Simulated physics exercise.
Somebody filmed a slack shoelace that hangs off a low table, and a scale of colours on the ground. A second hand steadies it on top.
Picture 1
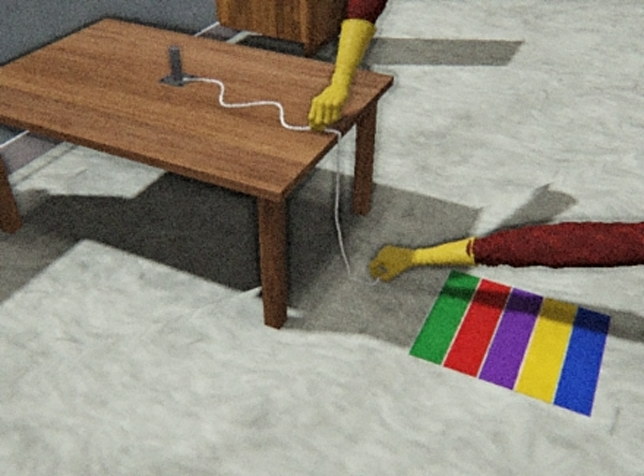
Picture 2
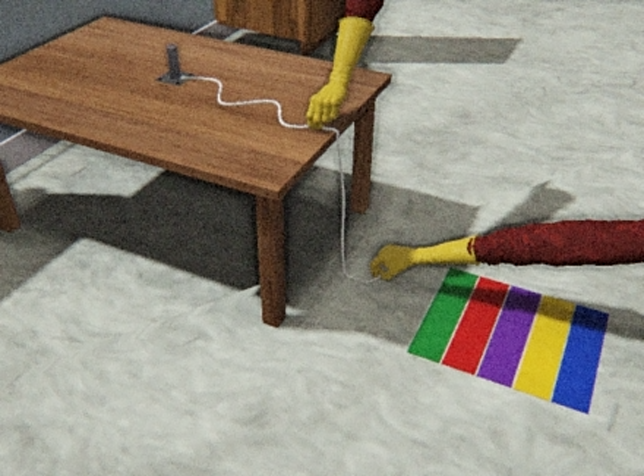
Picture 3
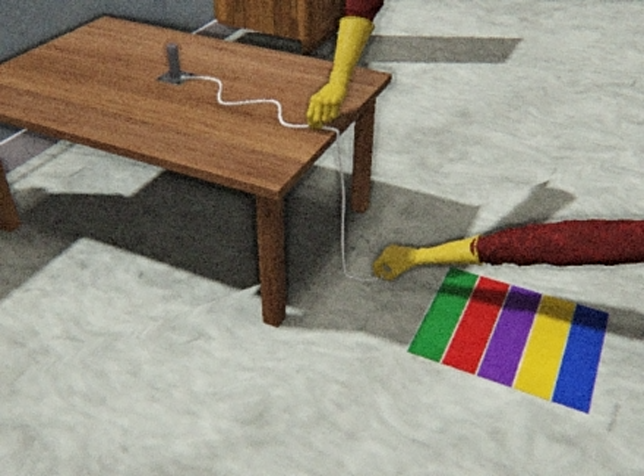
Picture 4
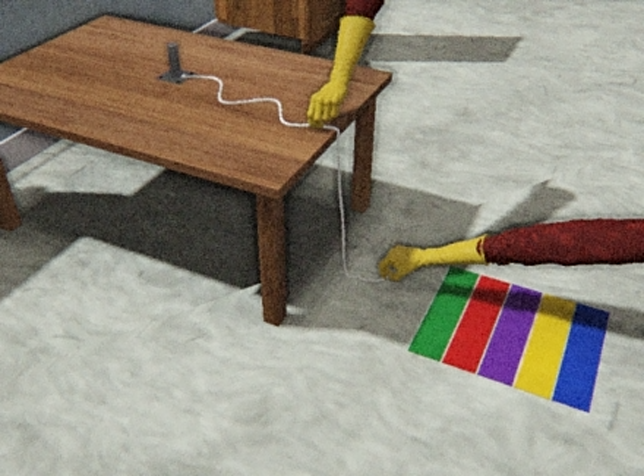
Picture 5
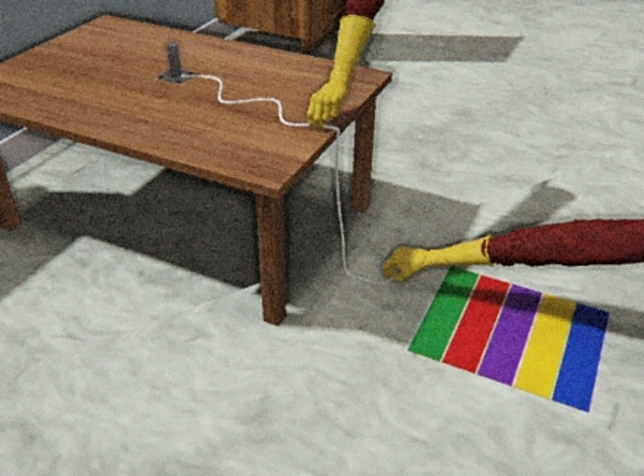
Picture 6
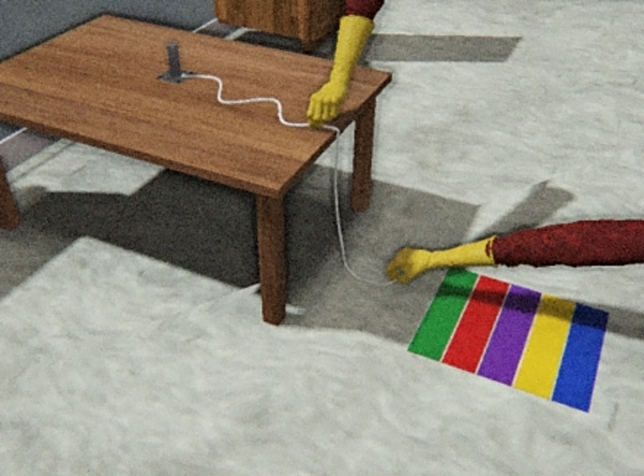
On a low wooden table, one yellow-gloved hand stayed on a slack white cord hanging over the edge, while another near the floor drew its lower end slightly right, toward the green stripe.
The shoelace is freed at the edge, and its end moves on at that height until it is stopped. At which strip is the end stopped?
The end stops over the yellow strip.
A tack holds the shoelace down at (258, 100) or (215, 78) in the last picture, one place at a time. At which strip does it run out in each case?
Try by try: Purple; yellow.
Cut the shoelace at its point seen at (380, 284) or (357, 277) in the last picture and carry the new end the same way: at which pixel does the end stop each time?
Near (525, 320) and (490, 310).
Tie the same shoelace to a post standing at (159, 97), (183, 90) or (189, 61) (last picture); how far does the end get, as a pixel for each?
About (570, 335), (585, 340) and (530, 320).
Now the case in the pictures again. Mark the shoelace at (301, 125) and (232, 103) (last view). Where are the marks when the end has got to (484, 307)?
The first at (342, 147), the second at (260, 102).
Soon after, end near (484, 307); over red.
Then, end near (525, 320); over purple.
At full stretch, end near (550, 327); over yellow. It gets as far as the yellow strip.
